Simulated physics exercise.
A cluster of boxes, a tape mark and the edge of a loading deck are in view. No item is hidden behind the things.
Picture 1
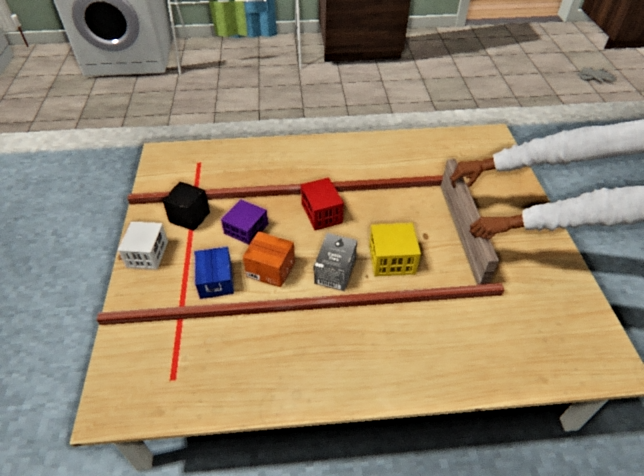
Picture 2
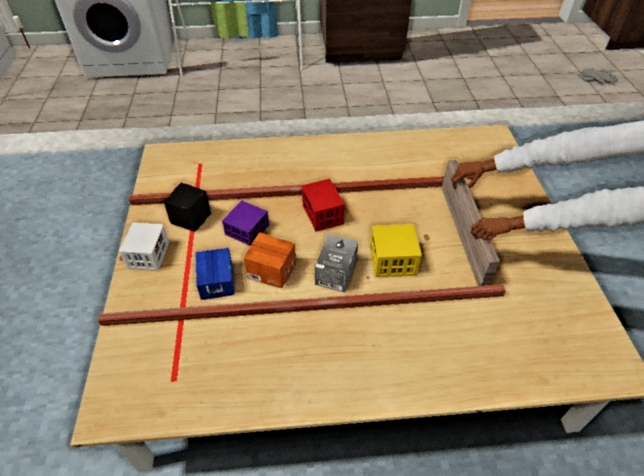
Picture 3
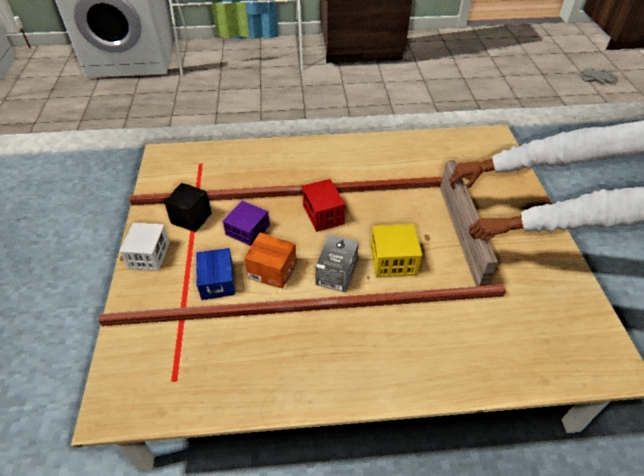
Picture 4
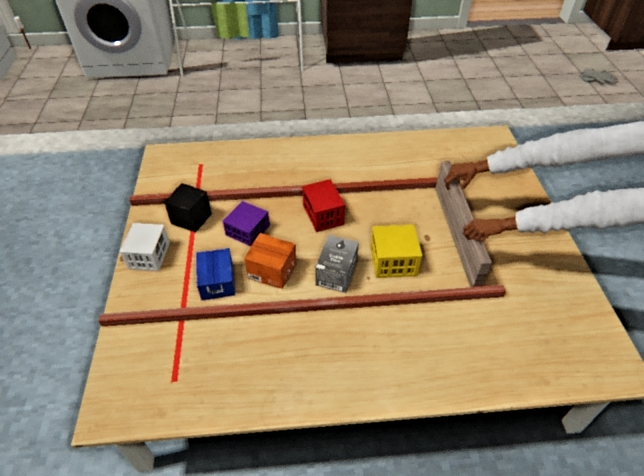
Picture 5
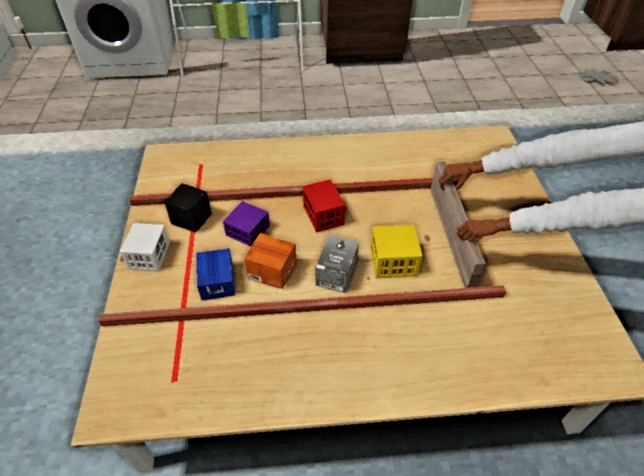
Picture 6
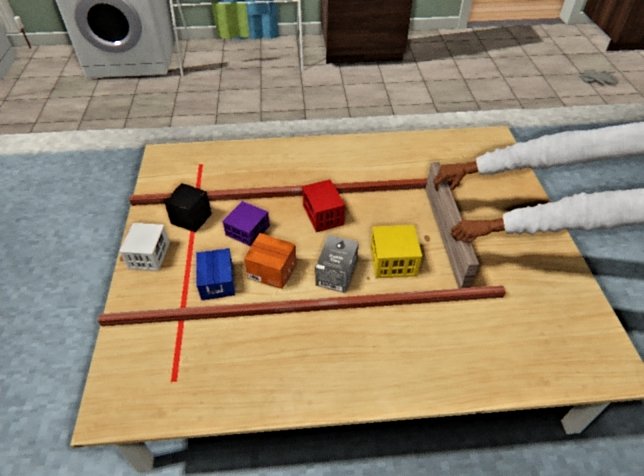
Two hands sliding a grey plank slightly left between red rails on a wooden table, while the coloured boxes stay still.
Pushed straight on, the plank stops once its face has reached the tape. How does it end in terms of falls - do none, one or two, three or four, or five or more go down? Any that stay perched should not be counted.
So the tally of ones that come down is three, perhaps four, really.
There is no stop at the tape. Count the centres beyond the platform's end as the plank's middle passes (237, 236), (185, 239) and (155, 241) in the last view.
First 1, then 3, then 6.
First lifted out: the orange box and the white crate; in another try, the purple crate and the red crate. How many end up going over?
The counts would be 1 and 2.
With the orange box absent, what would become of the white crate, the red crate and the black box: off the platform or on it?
Well, the white crate drops down, the red crate is safe, and last of the three, the black box is safe.
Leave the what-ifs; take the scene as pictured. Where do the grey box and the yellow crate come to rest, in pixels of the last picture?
Close to (121, 282); the other close to (163, 268).
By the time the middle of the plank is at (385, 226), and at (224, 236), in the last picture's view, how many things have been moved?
Tally: First 2; then 8.
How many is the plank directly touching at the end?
It's 2 of them.
Early on, none off yet; white crate at rest near (146, 247); black box at rest near (189, 208); blue box at rest near (215, 274).
A while later, none off yet; white crate at rest near (146, 247); black box at rest near (189, 208); blue box travelled about its own width near (171, 282).
Further along, none off yet; white crate travelled a little near (130, 244); black box travelled a little near (175, 207); blue box travelled well along near (99, 287).
Finally, the number that fall off is three or four; lost, orange box, blue box and white crate.
